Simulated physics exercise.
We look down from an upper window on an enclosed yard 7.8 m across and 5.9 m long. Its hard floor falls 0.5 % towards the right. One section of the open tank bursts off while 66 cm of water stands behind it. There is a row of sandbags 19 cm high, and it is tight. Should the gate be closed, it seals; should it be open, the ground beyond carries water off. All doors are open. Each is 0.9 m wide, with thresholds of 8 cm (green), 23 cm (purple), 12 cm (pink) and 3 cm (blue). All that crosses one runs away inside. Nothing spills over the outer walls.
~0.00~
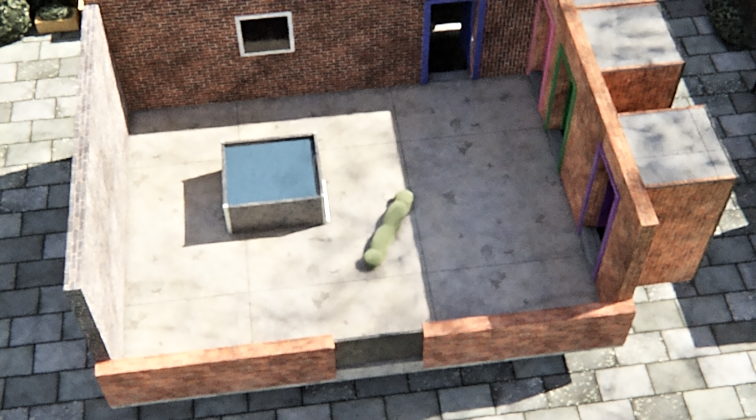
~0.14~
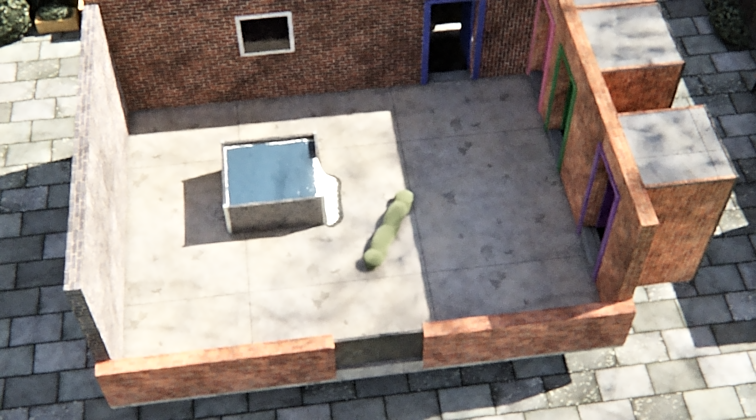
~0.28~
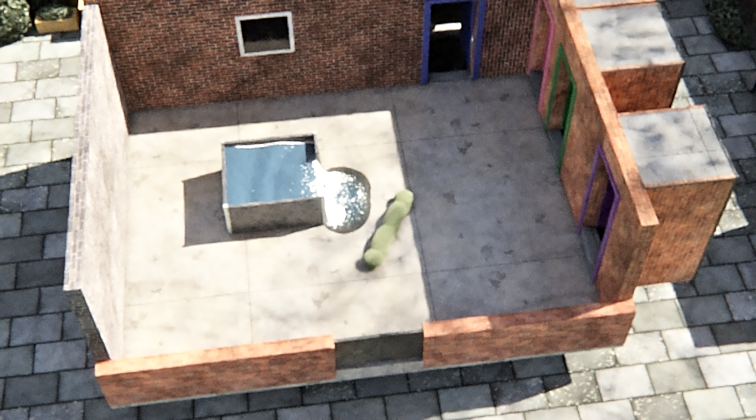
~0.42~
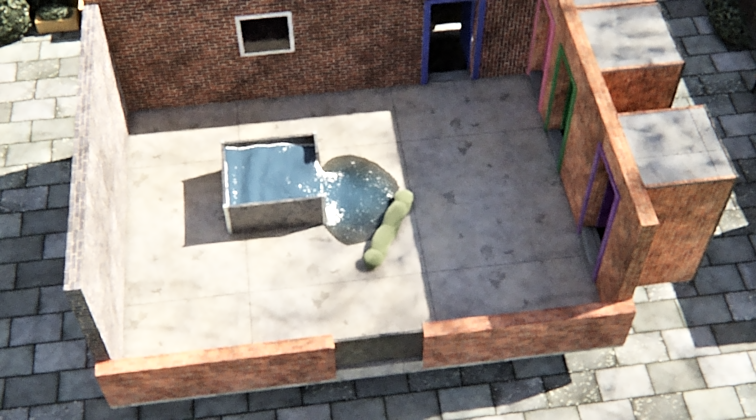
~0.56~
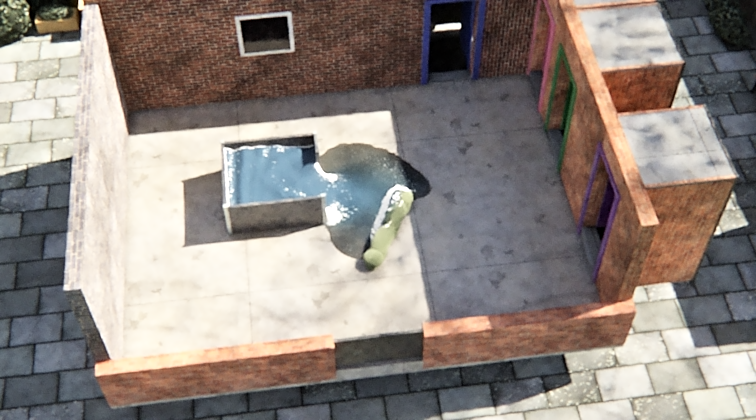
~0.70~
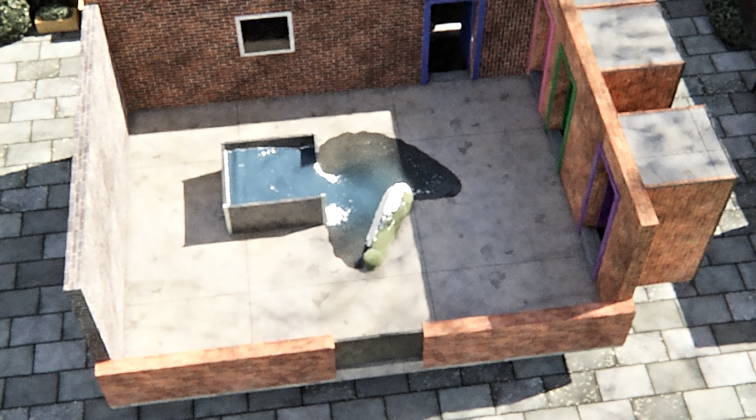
Water bursts from the right side of an open tank and spreads around green sandbags.
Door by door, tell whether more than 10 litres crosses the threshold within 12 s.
Green door - yes, purple door - no, pink door - yes, blue door - yes.
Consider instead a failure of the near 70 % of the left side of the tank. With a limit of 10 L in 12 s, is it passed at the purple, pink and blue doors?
Compared with the limit, purple is lower, pink is lower and blue is lower.
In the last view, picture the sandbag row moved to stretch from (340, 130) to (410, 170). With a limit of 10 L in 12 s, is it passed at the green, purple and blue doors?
Well, the green one is more than allowed, the purple one is within bounds, and the blue one is more than allowed.
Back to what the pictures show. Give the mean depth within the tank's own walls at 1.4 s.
The mean depth is some 36 cm.
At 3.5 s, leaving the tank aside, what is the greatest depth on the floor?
Around 19 centimetres.
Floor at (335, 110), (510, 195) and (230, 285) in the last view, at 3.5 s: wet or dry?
Well, the first is untouched by it, the next drenched, the last drenched.
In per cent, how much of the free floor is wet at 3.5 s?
Roughly 45 percent.
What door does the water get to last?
The answer is the purple door.
After 1.4 s water covers 20 % of the floor and is deepest (36 cm) near (384, 217); green door 2 cm at the sill, 0 L in, purple door not reached, pink door not reached, blue door not reached.
After 2.2 s water covers 45 % of the floor and is deepest (28 cm) near (384, 217); green door 15 cm at the sill, 12 L in, purple door not reached, pink door 17 cm at the sill, 0 L in, blue door 3 cm at the sill, 0 L in.
After 3.5 s water covers 45 % of the floor and is deepest (19 cm) near (384, 217); green door 11 cm at the sill, 42 L in, purple door 6 cm at the sill, 0 L in, pink door 18 cm at the sill, 30 L in, blue door 5 cm at the sill, 27 L in.
After 7.0 s water covers 60 % of the floor and is deepest (8 cm) near (374, 218); green door 7 cm at the sill, 49 L in, purple door 5 cm at the sill, 0 L in, pink door 7 cm at the sill, 40 L in, blue door 7 cm at the sill, 107 L in.
After 12.0 s water covers 85 % of the floor and is deepest (6 cm) near (603, 326); green door 4 cm at the sill, 49 L in, purple door 6 cm at the sill, 0 L in, pink door 5 cm at the sill, 40 L in, blue door 4 cm at the sill, 131 L in.
